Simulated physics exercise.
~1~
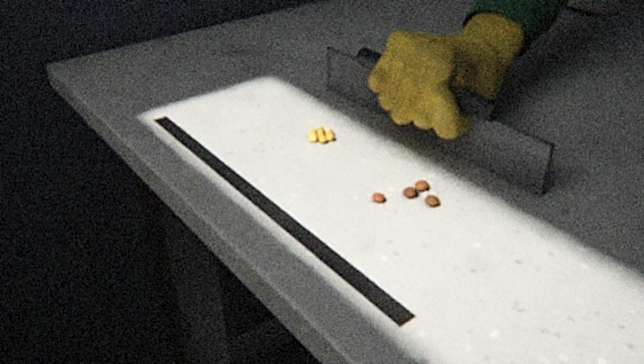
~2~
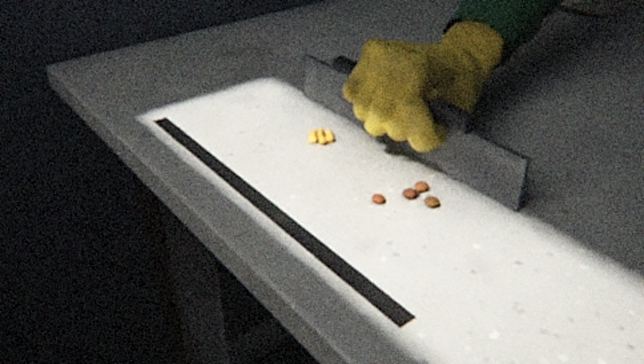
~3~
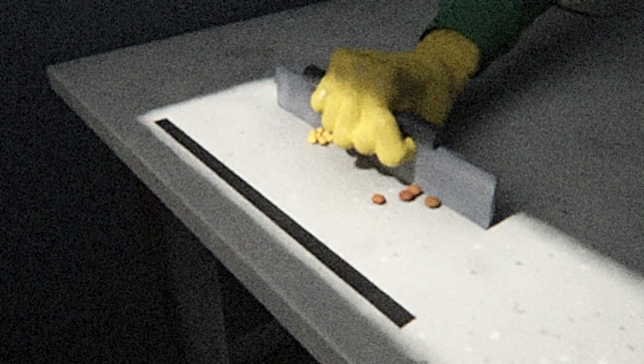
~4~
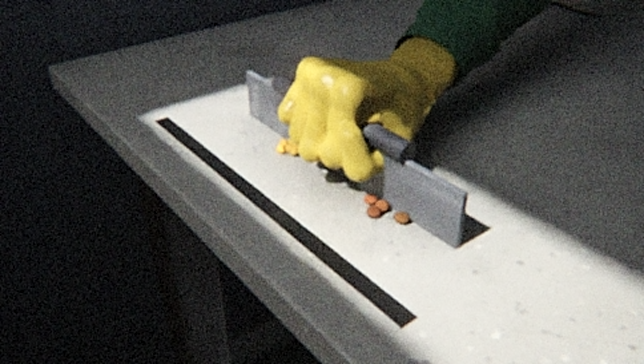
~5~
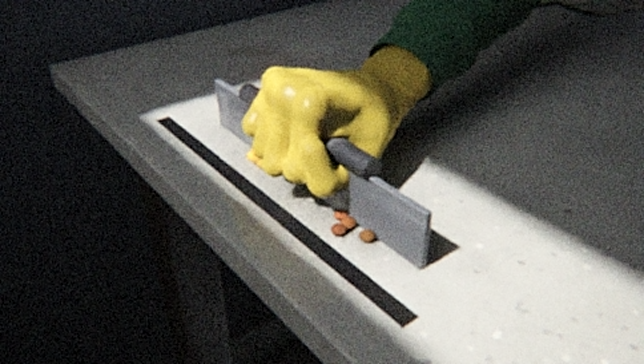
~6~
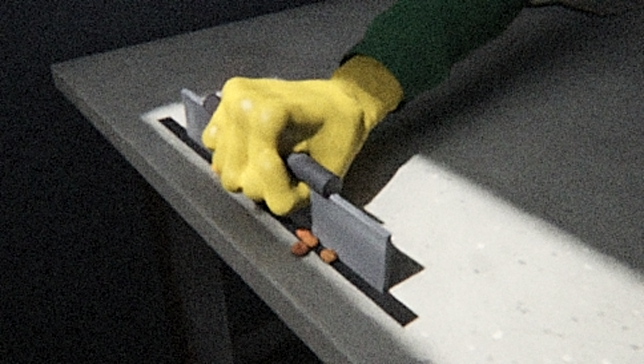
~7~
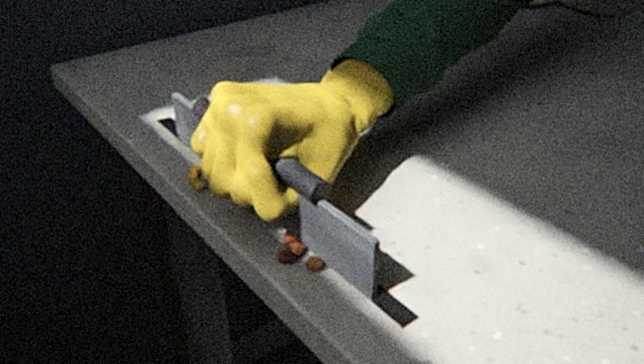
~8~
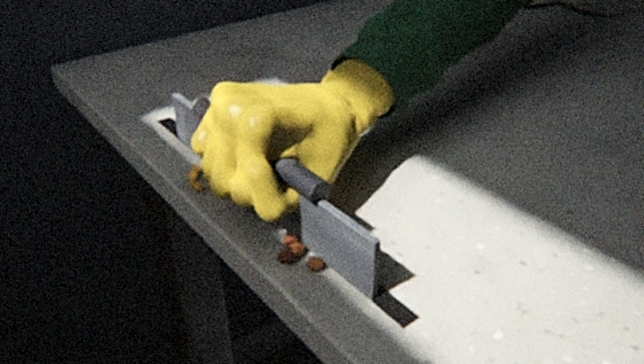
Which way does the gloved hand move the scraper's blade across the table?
The blade moves to the left, towards the black tape near the table's edge.
